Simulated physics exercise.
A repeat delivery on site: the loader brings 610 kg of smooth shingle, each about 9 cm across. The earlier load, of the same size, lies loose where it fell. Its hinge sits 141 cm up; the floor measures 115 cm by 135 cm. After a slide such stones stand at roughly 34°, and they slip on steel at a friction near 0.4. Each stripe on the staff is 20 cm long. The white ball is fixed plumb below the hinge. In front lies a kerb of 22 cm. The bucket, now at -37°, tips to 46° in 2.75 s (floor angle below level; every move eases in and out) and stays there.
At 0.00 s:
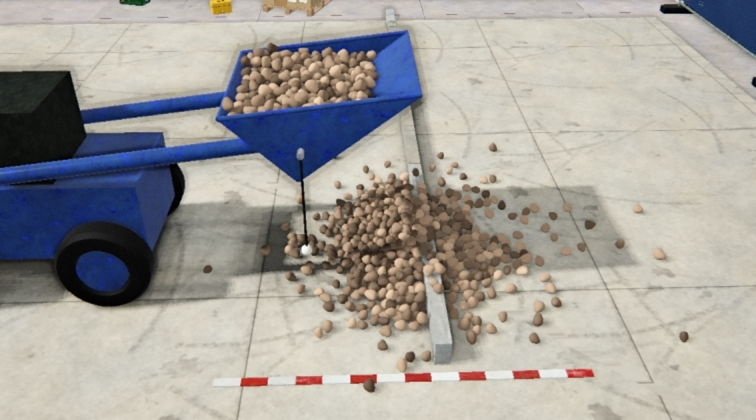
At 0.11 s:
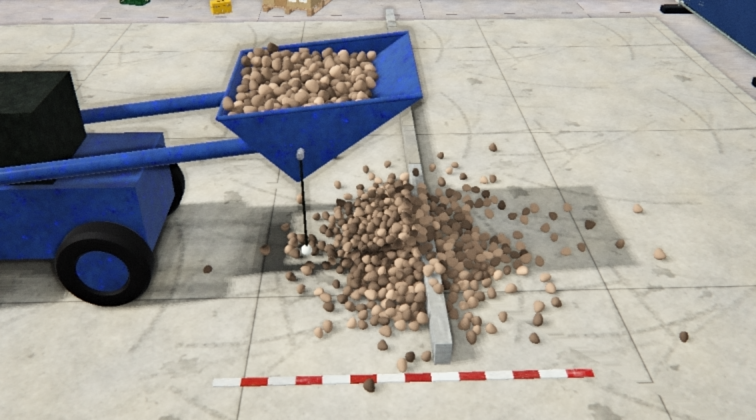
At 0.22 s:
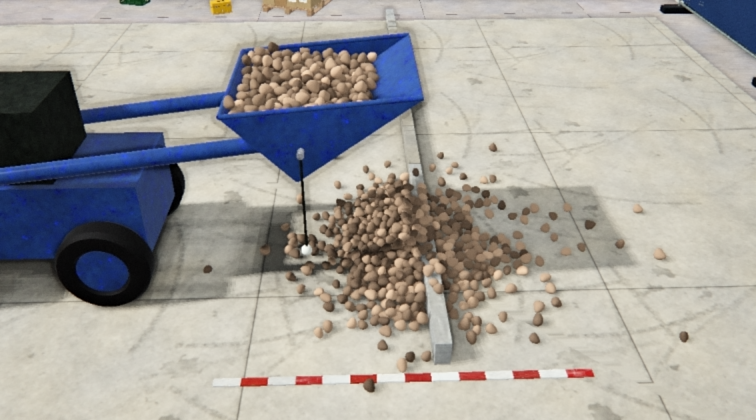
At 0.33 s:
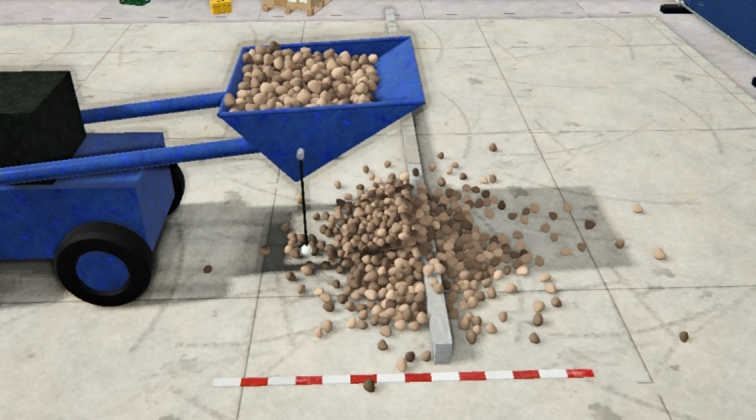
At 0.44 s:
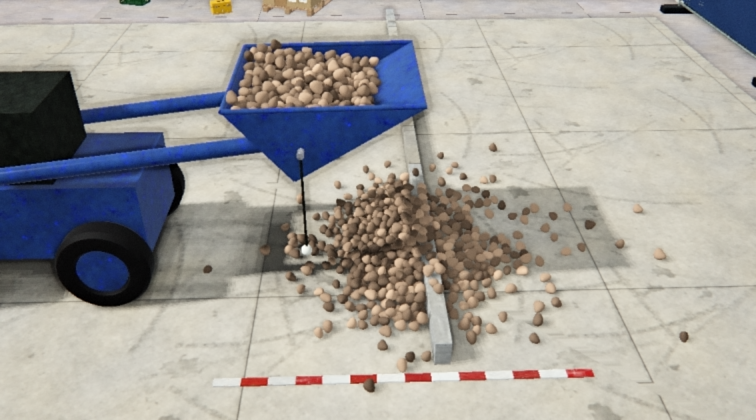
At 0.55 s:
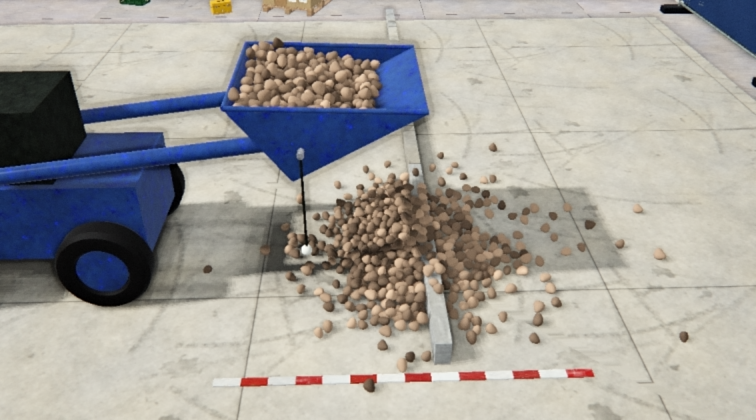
A blue loader holding a bucket of brown stones slowly levels it slightly above a loose stone pile lying across a grey kerb.
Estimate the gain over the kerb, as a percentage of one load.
Close to 58 parts in a hundred.
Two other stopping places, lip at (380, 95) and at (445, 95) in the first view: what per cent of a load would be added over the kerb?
Near 15 per cent from the first place, 80 from the second.
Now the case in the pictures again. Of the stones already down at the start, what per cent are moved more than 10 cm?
Roughly 25 per cent of them.
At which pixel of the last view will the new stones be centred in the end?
Their middle is at about (444, 234).
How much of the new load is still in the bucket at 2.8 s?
Roughly 0 per cent is still inside.
After 2.1 s the floor is at 33°; in per cent of one load, 79 in the bucket, 88 on this side of the kerb, 32 over the kerb; the foremost stones are at (609, 240).
After 2.8 s the floor is at 46°; in per cent of one load, 0 in the bucket, 118 on this side of the kerb, 82 over the kerb; the foremost stones are at (614, 242).
After 3.2 s the floor is at 46°; in per cent of one load, 0 in the bucket, 114 on this side of the kerb, 86 over the kerb; the foremost stones are at (631, 257).
After 6.0 s the floor is at 46°; in per cent of one load, 0 in the bucket, 113 on this side of the kerb, 87 over the kerb; the foremost stones are at (641, 257). Net gain over the kerb, 58.
